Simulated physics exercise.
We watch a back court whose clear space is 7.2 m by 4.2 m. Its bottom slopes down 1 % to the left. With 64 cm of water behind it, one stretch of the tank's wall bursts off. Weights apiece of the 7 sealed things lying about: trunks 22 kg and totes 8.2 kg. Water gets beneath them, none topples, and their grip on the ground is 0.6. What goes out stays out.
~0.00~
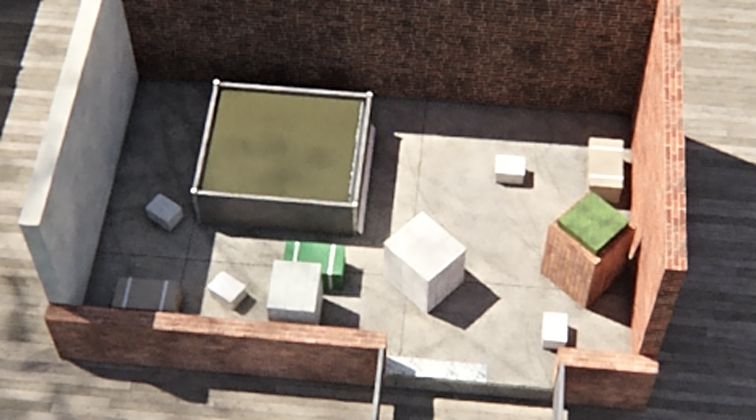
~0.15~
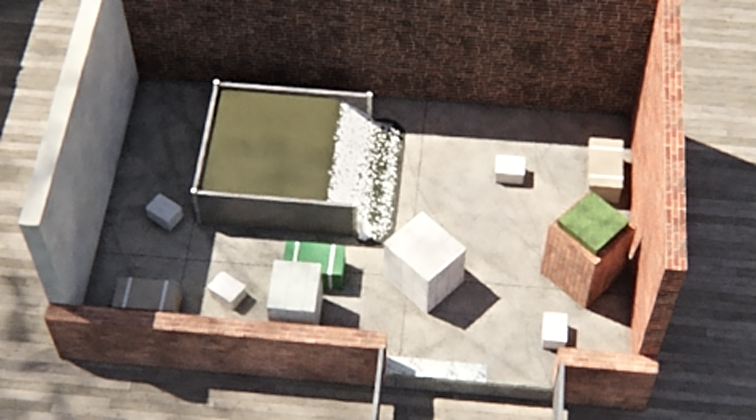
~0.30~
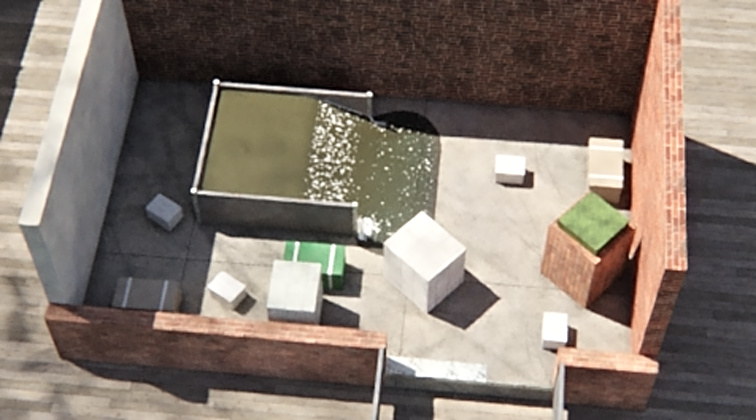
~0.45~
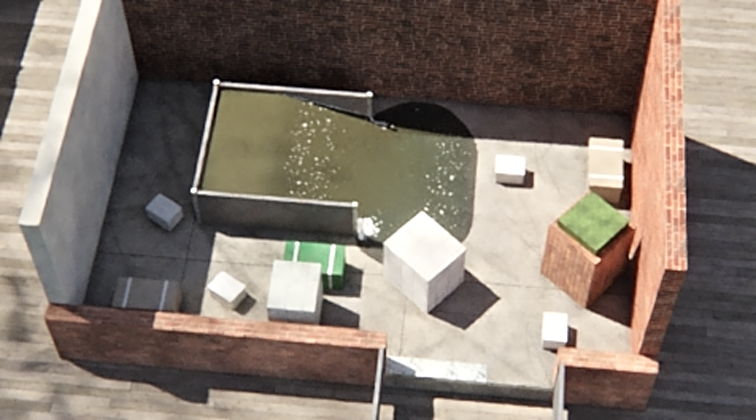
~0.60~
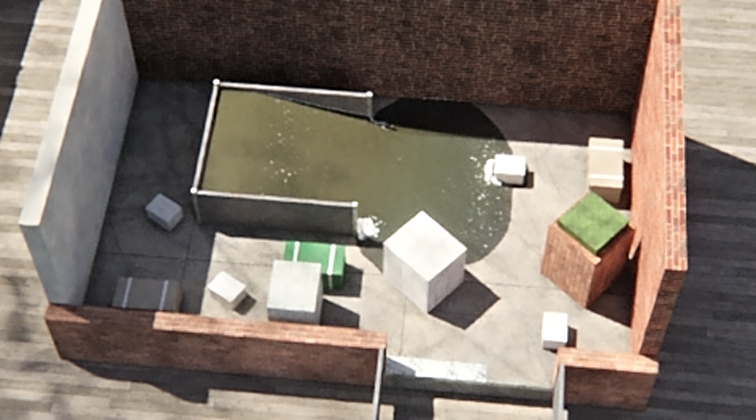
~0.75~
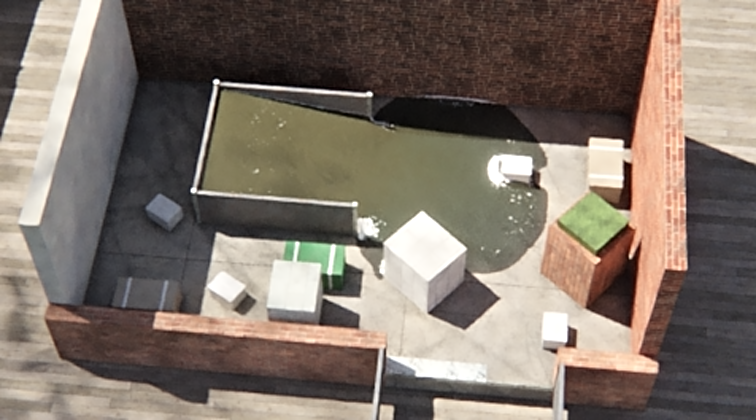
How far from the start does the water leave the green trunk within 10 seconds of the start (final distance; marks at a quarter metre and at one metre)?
Green trunk moves a short way.
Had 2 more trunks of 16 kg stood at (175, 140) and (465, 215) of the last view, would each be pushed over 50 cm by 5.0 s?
In turn: Under, more.
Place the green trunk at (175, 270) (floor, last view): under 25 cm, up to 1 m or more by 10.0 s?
It stays put.
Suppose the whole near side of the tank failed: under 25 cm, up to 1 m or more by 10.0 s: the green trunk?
In that case the green trunk ends far away.
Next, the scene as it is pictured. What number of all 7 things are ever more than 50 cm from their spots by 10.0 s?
3 of them.
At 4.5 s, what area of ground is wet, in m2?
About 22 m2.
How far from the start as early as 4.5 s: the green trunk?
About 0 cm.
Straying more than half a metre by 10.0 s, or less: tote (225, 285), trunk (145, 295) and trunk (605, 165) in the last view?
In turn: Less, short of it, more.
After 2.0 s the green trunk is near (314, 258), 0.0 m from its start, aground; 0 of 7 are out; 2 afloat.
After 4.5 s the green trunk is near (314, 258), 0.0 m from its start, aground; 1 of 7 are out; 2 afloat.
After 7.0 s the green trunk is near (279, 260), 0.5 m from its start, aground; 1 of 7 are out; 2 afloat.
After 10.0 s the green trunk is near (279, 260), 0.5 m from its start, aground; 1 of 7 are out; 2 afloat.
